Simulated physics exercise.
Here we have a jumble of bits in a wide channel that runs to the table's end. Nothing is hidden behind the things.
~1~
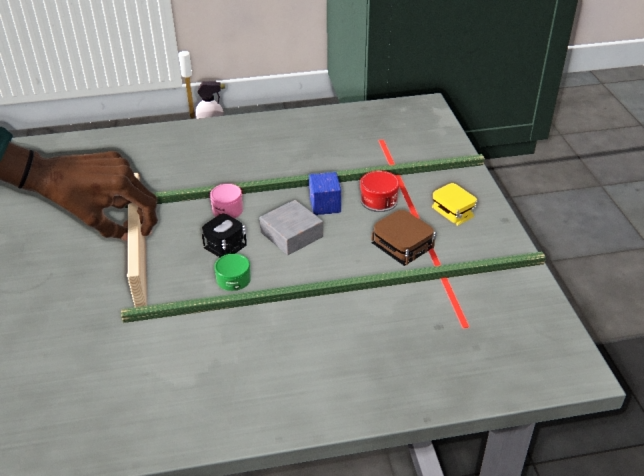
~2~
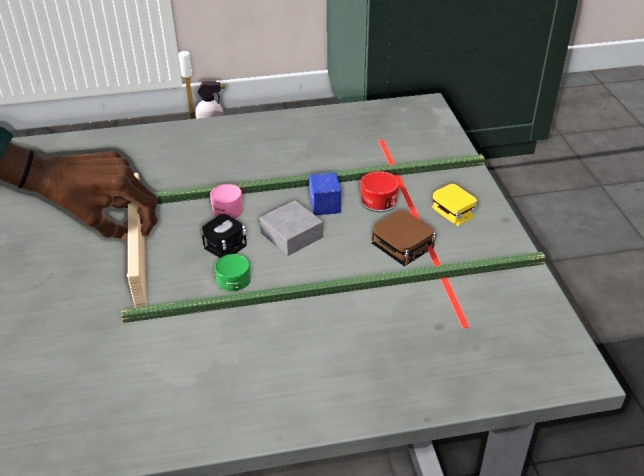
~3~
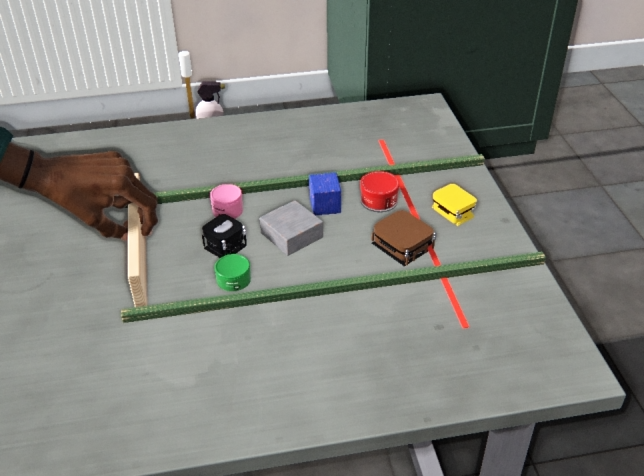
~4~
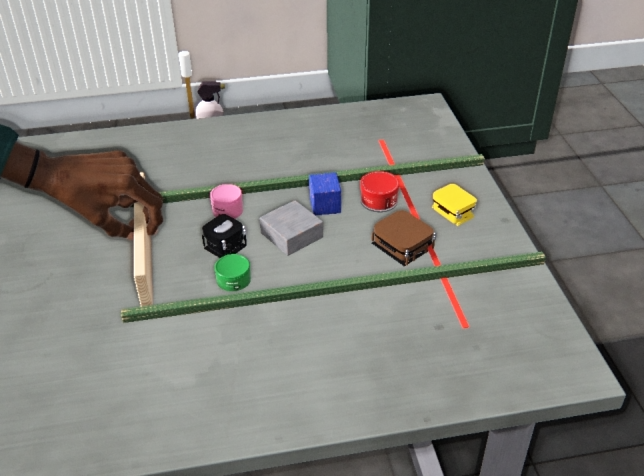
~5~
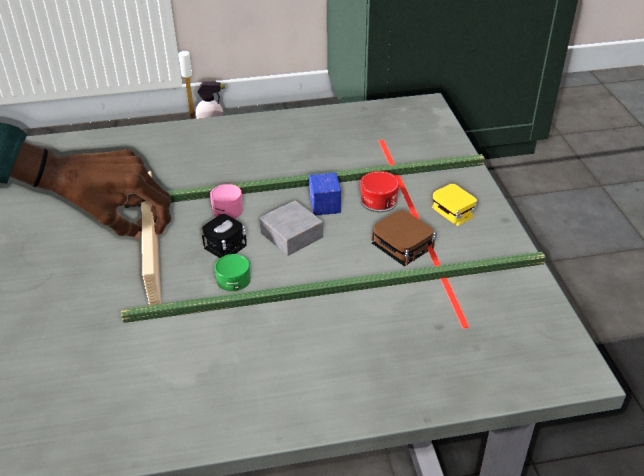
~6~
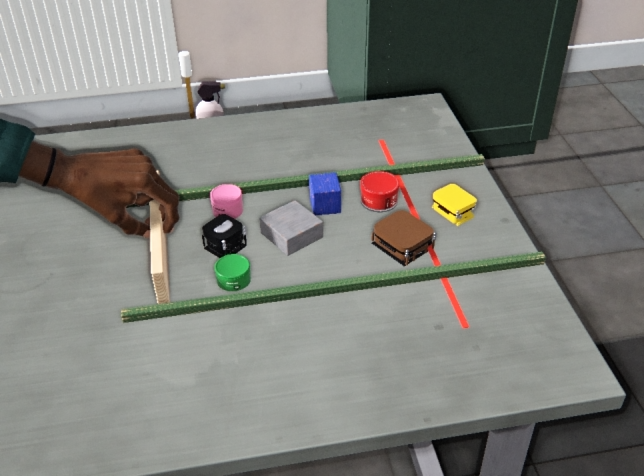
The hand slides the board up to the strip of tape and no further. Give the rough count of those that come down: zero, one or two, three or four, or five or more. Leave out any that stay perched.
The number that fall off is zero.
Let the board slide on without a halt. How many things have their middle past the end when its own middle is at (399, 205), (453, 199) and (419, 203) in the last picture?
The counts: 0, 2 and 0.
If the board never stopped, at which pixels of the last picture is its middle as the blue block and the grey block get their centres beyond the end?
Its middle is around (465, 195) and around (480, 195).
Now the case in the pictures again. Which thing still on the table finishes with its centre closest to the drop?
That is the red pot.
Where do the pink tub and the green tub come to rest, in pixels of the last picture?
First (418, 180), then (449, 246).
Soon after, none off yet; yellow case at rest near (454, 206); brown case at rest near (403, 238); red pot at rest near (380, 192).
At rest, the number that fall off is zero.
